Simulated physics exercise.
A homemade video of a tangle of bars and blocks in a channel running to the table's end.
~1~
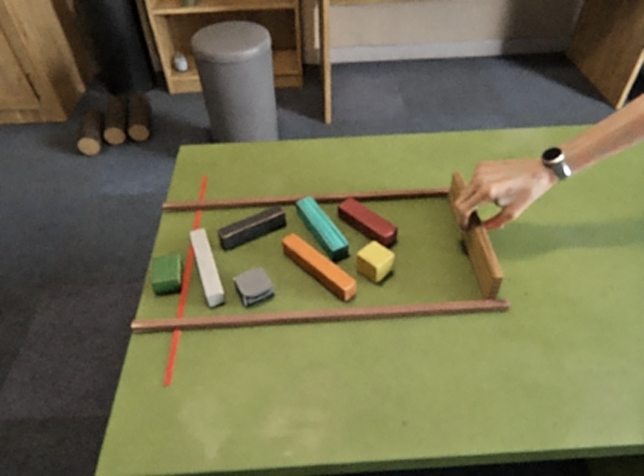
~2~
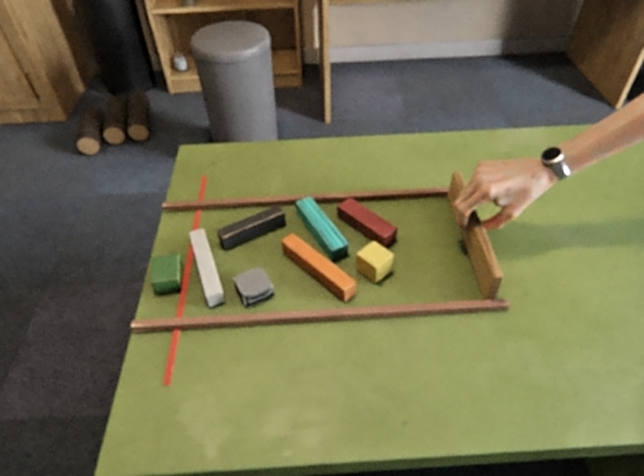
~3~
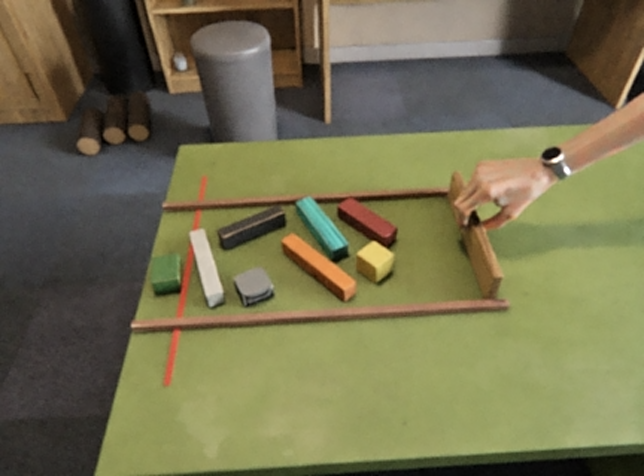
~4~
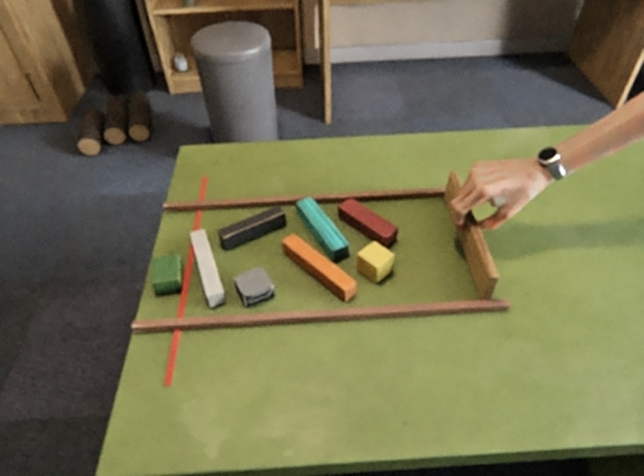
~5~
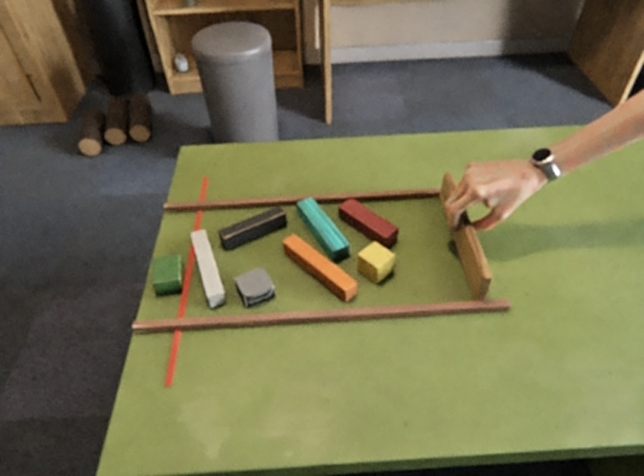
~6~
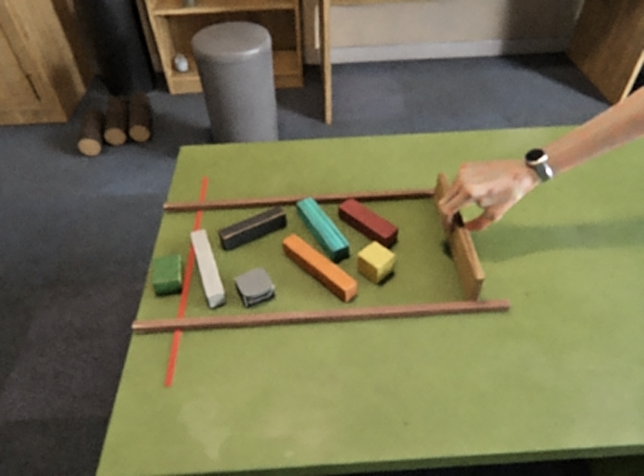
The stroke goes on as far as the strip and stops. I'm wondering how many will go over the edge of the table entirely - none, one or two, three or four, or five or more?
Three, or four.
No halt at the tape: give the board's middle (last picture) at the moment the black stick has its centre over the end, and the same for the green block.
I'd put it close to (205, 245), and close to (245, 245) for the other one.
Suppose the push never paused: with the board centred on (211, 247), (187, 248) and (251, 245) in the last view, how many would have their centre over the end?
Per position: 2 / 4 / 0.
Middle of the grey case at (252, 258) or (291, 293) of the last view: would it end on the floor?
Taken in order, it does not stay and then does not stay.
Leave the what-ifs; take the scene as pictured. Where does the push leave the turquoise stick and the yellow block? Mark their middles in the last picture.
In the last picture the turquoise stick sits at (165, 234) while the yellow block sits at (168, 270).
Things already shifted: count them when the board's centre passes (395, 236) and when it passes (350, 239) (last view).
That gives 1 for the first and 4 for the second.
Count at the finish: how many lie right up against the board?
It touches 3.
A little later, none off yet; green block at rest near (168, 274); white bar at rest near (207, 266); black stick at rest near (253, 228).
Next, none off yet; green block at rest near (168, 274); white bar moving near (200, 269); black stick shifted a little near (230, 231).
Later still, none off yet; green block tilted well over near (126, 288); white bar shifted about its own width near (150, 279); black stick shifted about its own width near (180, 229).
When it is over, the number that fall off is three or four; down, grey case, black stick, white bar and green block.
